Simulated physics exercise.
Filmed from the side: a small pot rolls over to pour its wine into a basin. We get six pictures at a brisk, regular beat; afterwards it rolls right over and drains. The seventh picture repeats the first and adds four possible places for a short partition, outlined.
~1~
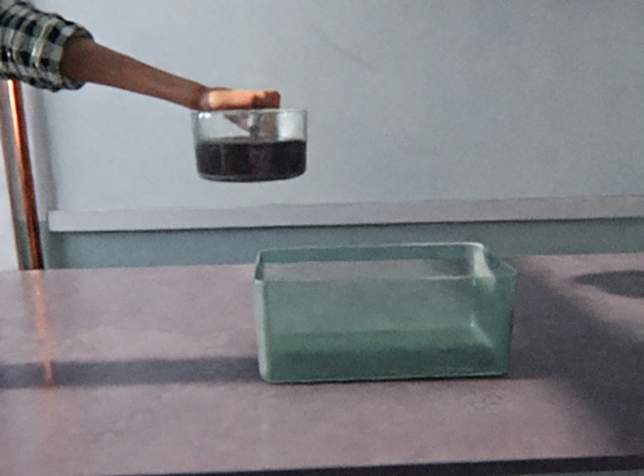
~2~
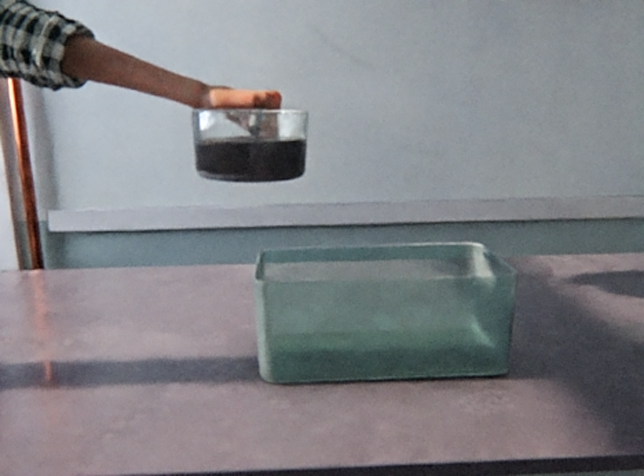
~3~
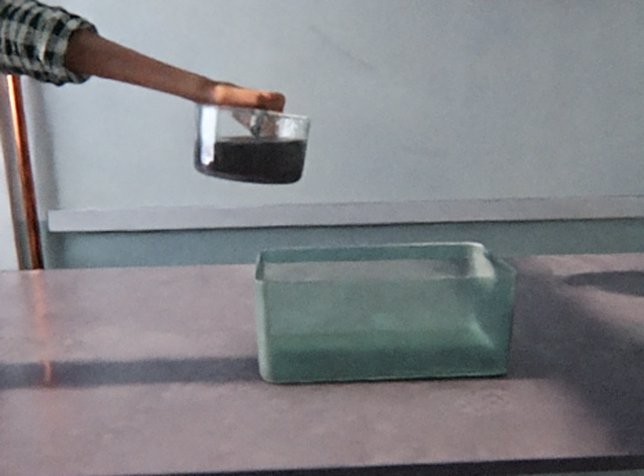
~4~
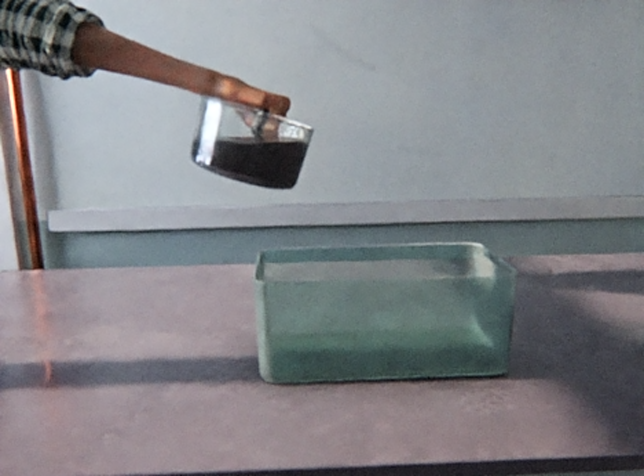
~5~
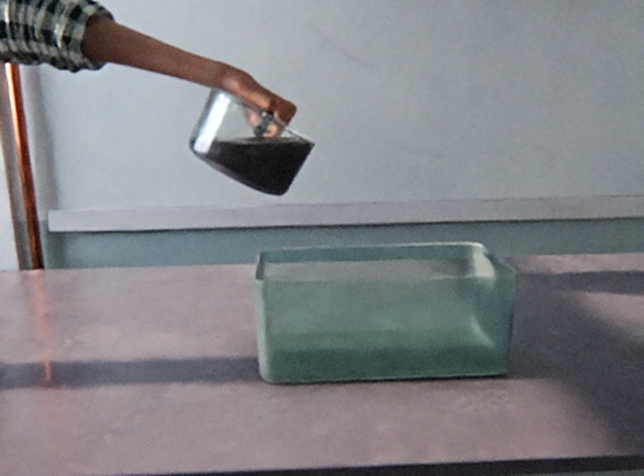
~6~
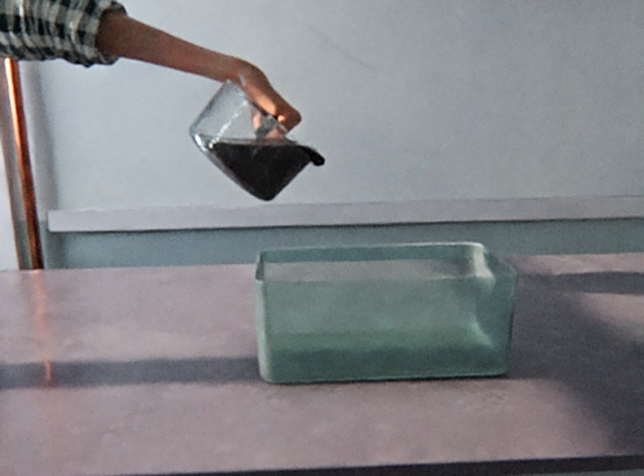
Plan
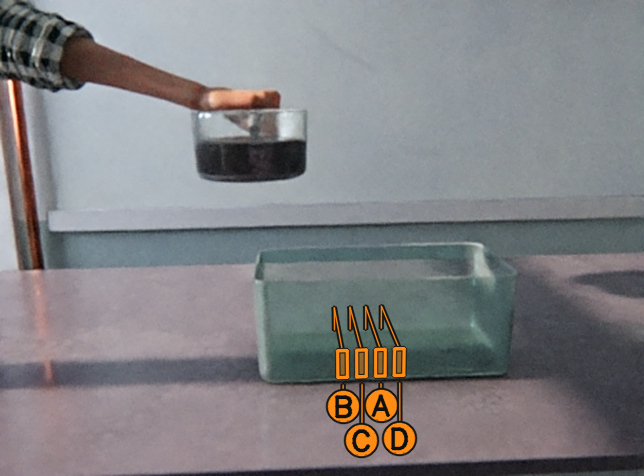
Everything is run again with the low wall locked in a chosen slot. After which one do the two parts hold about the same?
Slot C does it best.
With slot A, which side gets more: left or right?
More ends on the left.
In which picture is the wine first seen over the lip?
Picture 6.
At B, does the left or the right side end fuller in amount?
The right side.
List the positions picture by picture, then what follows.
The first frame shows upright, lip at (304, 110); basin from (260, 379) to (508, 370); nothing has left yet.
The second frame shows tipped about 2°, lip at (306, 112); nothing has left yet.
The third frame shows tipped about 8°, lip at (308, 118); nothing has left yet.
The fourth frame shows tipped about 18°, lip at (312, 128); nothing has left yet.
The fifth frame shows tipped about 30°, lip at (313, 141); nothing has left yet.
The sixth frame shows tipped about 44°, lip at (312, 157); wine is over the lip, down to (321, 162).
In orange, A at (380, 383); B at (343, 384); C at (362, 384); D at (399, 382).
For slot A, about 76 % ends left of the wall and 23 % right of it.
For slot B, about 29 % ends left of the wall and 70 % right of it.
For slot C, about 48 % ends left of the wall and 52 % right of it.
For slot D, about 92 % ends left of the wall and 6 % right of it.
